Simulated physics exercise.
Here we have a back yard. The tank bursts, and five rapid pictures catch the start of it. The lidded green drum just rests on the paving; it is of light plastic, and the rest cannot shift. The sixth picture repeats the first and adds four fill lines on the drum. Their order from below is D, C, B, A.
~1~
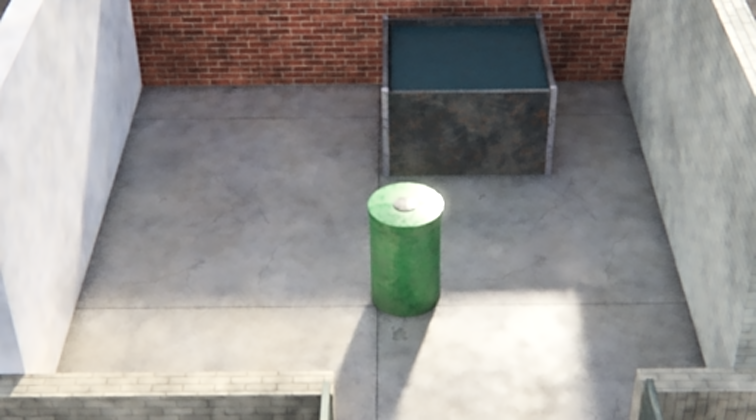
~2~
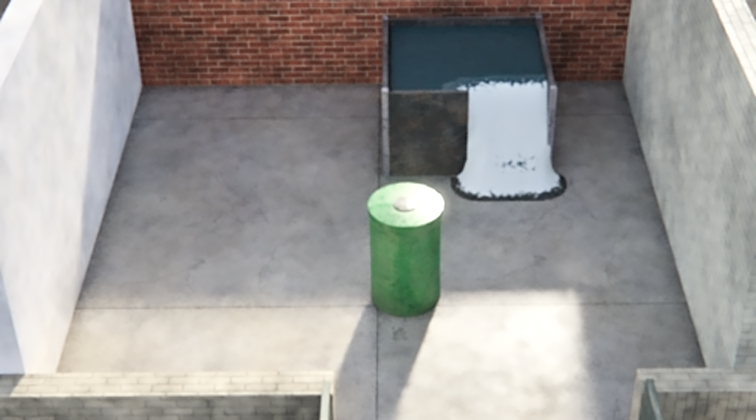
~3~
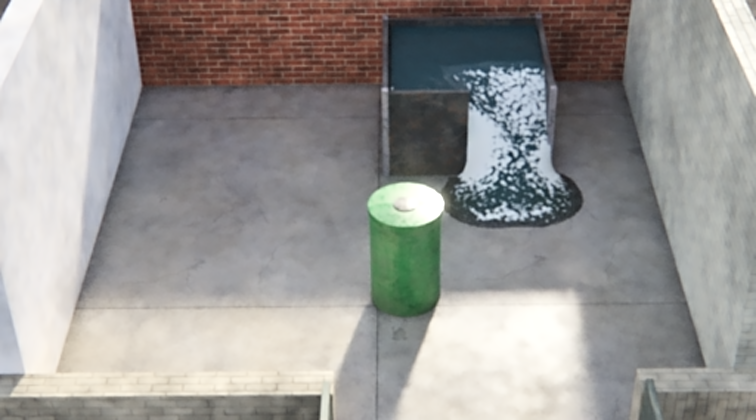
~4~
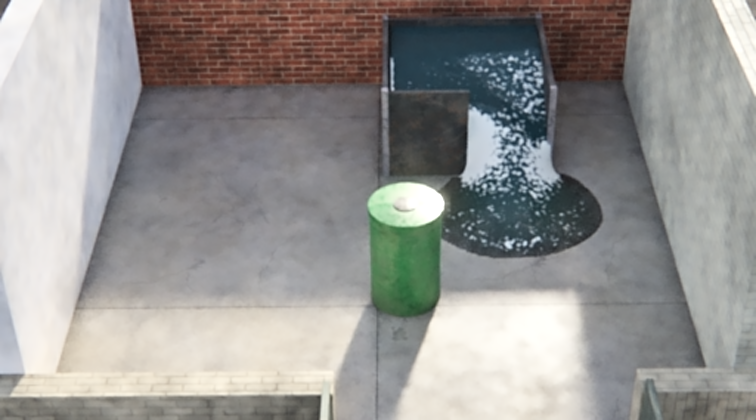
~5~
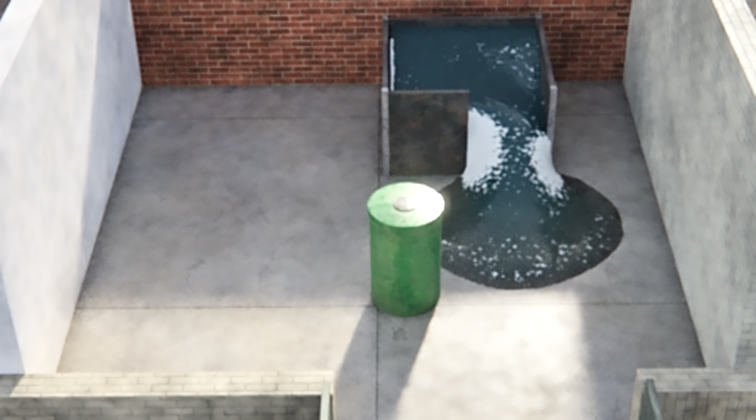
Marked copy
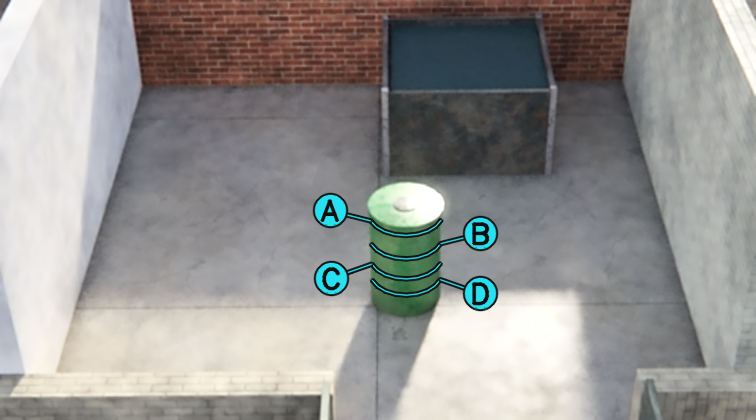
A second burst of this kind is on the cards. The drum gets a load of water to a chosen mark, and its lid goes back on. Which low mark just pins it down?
Use line D.
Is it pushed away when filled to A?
No, that is safe.
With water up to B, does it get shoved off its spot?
No.
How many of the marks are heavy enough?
All four.
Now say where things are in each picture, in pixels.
The first picture shows lid of the green drum at (405, 205); tank full, its middle at (465, 60); open gate at (485, 375).
In the second picture, 2 % of the ground wet, in view closest to the drum at (465, 188).
In the third picture, 4 % of the ground wet, in view closest to the drum at (467, 212).
In the fourth picture, 7 % of the ground wet, in view closest to the drum at (454, 235).
The fifth picture shows lid of the green drum at (405, 205); 10 % of the ground wet, in view closest to the drum at (441, 258).
On the marked copy, A at (406, 235); B at (406, 258); C at (406, 278); D at (406, 295); from the bottom up D, C, B, A.
With A, it does not move.
With B, it does not move.
With C, it does not move.
With D, it does not move.
